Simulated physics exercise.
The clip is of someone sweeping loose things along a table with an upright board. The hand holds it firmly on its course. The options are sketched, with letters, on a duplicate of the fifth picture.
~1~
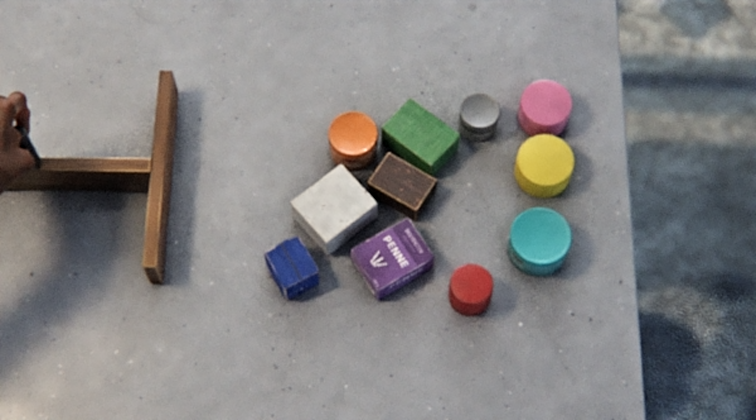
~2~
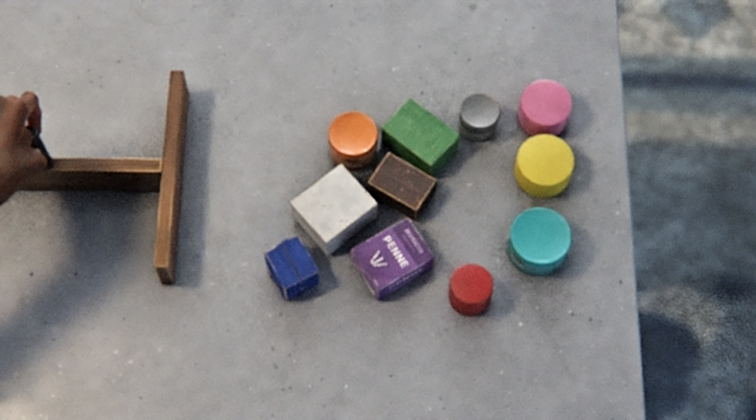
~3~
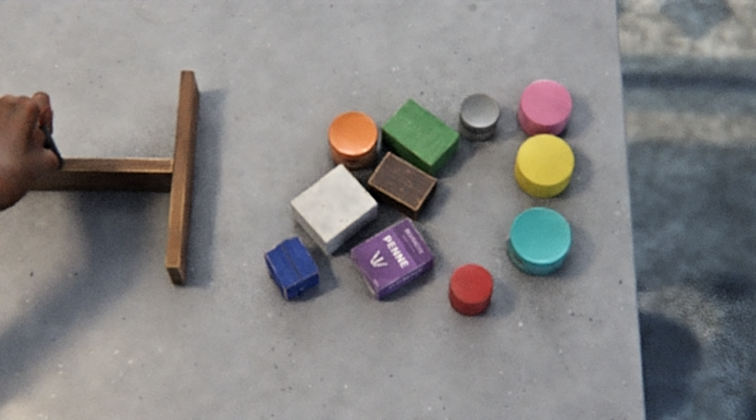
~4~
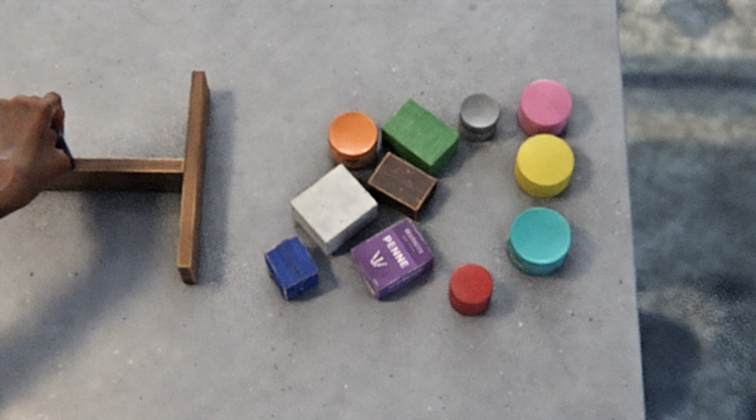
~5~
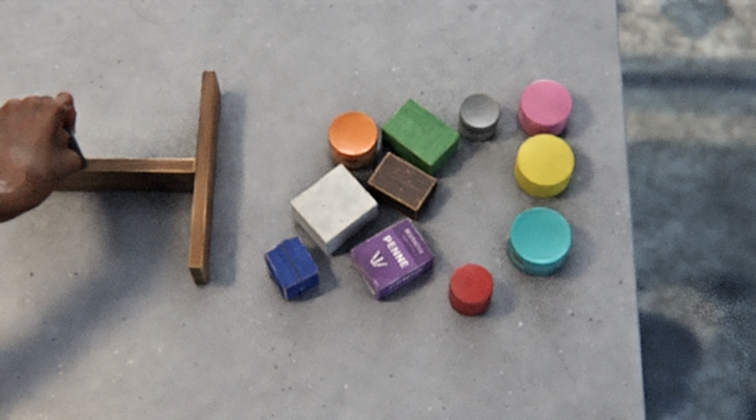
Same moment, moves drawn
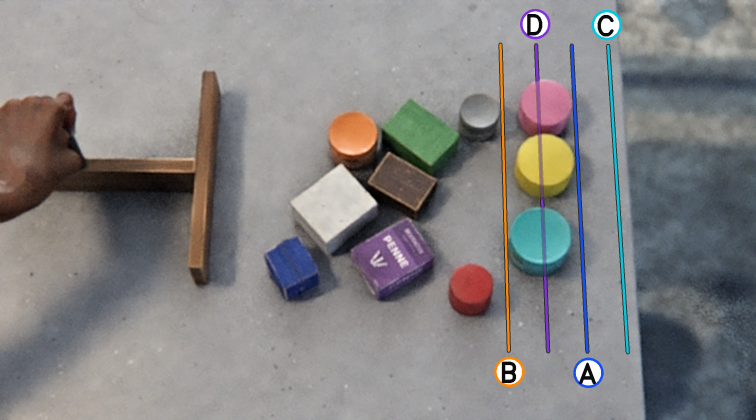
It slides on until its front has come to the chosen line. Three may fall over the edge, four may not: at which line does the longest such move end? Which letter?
D.
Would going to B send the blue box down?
No.
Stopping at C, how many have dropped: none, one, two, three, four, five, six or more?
By then, six or more.
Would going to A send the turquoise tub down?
By then, yes.
On the copy, A at (579, 191); B at (504, 190); C at (617, 192); D at (542, 191).
On D. First, board (323, 167); blue box (348, 272); purple packet (412, 262).
Then, board (445, 169); turquoise tub (582, 234); yellow tin (575, 162).
Finally, board (541, 170); turquoise tub over the edge; pink pot over the edge; three fallen.
By contrast, A drops five; B is within the limit but short; C drops nine.
